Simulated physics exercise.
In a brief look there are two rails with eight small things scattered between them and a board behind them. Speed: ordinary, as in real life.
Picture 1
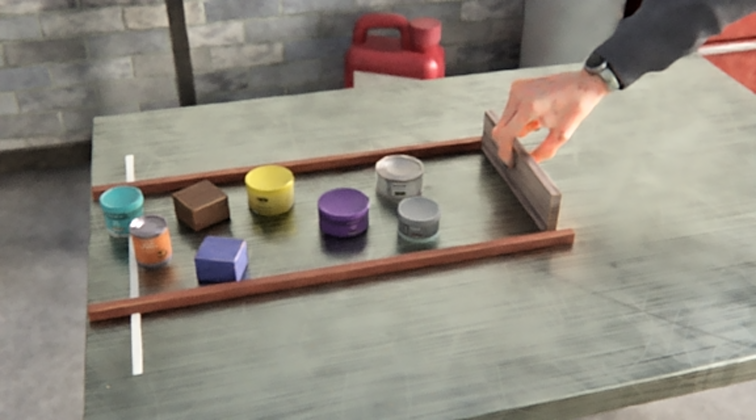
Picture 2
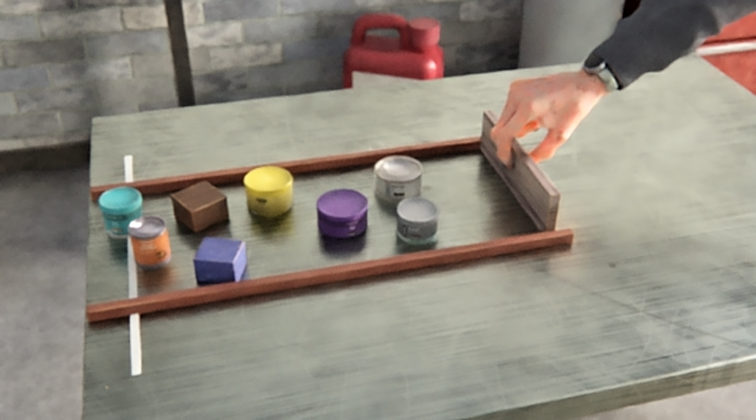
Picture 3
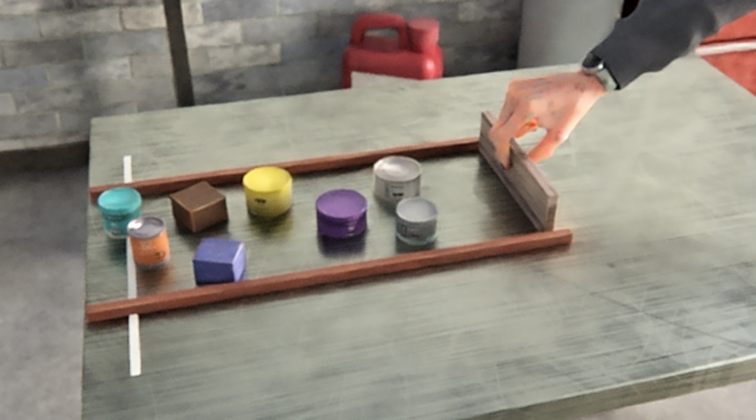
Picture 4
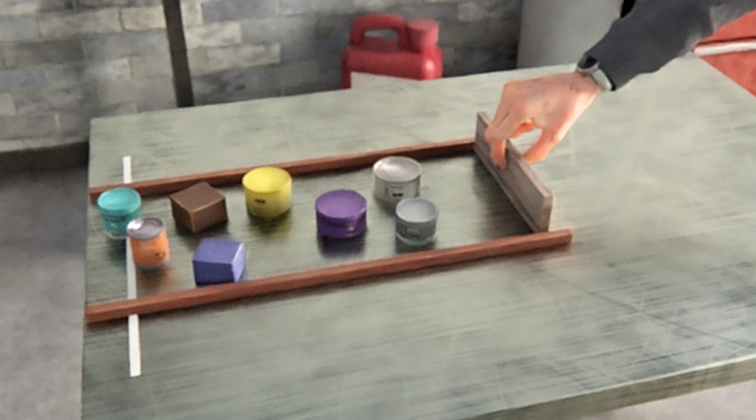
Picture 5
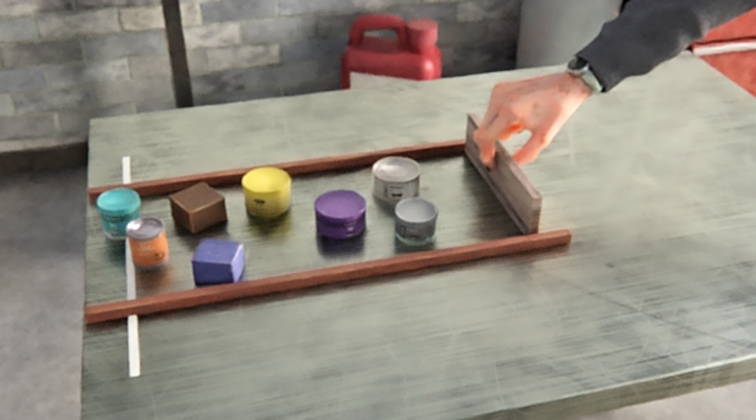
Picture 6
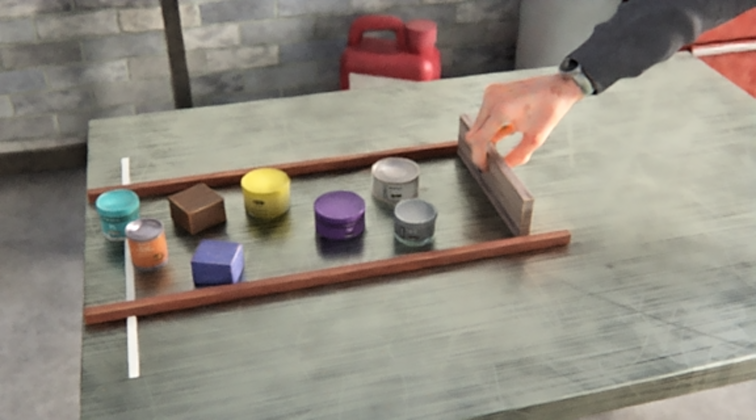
A hand slides a wooden board slightly left between two rails toward several small containers.
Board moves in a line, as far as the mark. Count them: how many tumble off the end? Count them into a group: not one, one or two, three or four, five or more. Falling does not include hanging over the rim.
Group: Five or more.
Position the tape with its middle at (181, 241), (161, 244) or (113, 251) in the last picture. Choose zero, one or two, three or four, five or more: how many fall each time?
So, one after another, I'd give one or two; 1 or 2; five or over.
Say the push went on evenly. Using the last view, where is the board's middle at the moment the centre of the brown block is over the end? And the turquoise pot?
The middle sits near (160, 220) for the first and near (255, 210) for the other.
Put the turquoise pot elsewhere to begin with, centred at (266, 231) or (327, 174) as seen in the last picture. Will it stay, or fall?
Well, the first time it goes overboard and the second time it hangs in there.
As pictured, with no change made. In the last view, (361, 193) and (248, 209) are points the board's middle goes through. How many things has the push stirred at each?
At first I count 3, and then 7.
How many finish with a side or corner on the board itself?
It's 3 of them.
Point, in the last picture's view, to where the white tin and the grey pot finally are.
In the last picture they sit at about (100, 213) and about (104, 275).
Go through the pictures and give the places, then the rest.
In the first frame, turquoise pot (124, 212); orange tin (151, 241); brown block (202, 206); board (518, 169); tape (133, 246).
In the second frame, orange tin (150, 242); board (517, 169).
In the third frame, brown block (199, 206); white tin (398, 179).
In the fourth frame, turquoise pot (121, 214); purple tub (341, 214).
In the fifth frame, orange tin (148, 243); blue block (219, 262).
In the sixth frame, turquoise pot (120, 215); orange tin (147, 244); brown block (197, 208); board (493, 174); tape (129, 249).
Early on, none off yet; turquoise pot at rest near (120, 215); orange tin at rest near (147, 244); brown block at rest near (197, 208).
A while later, none off yet; turquoise pot travelled about its own width near (87, 223); orange tin at rest near (147, 244); brown block travelled about its own width near (135, 219).
Finally, the number that fall off is five or more; lost, yellow tub, blue block, brown block, orange tin and turquoise pot.
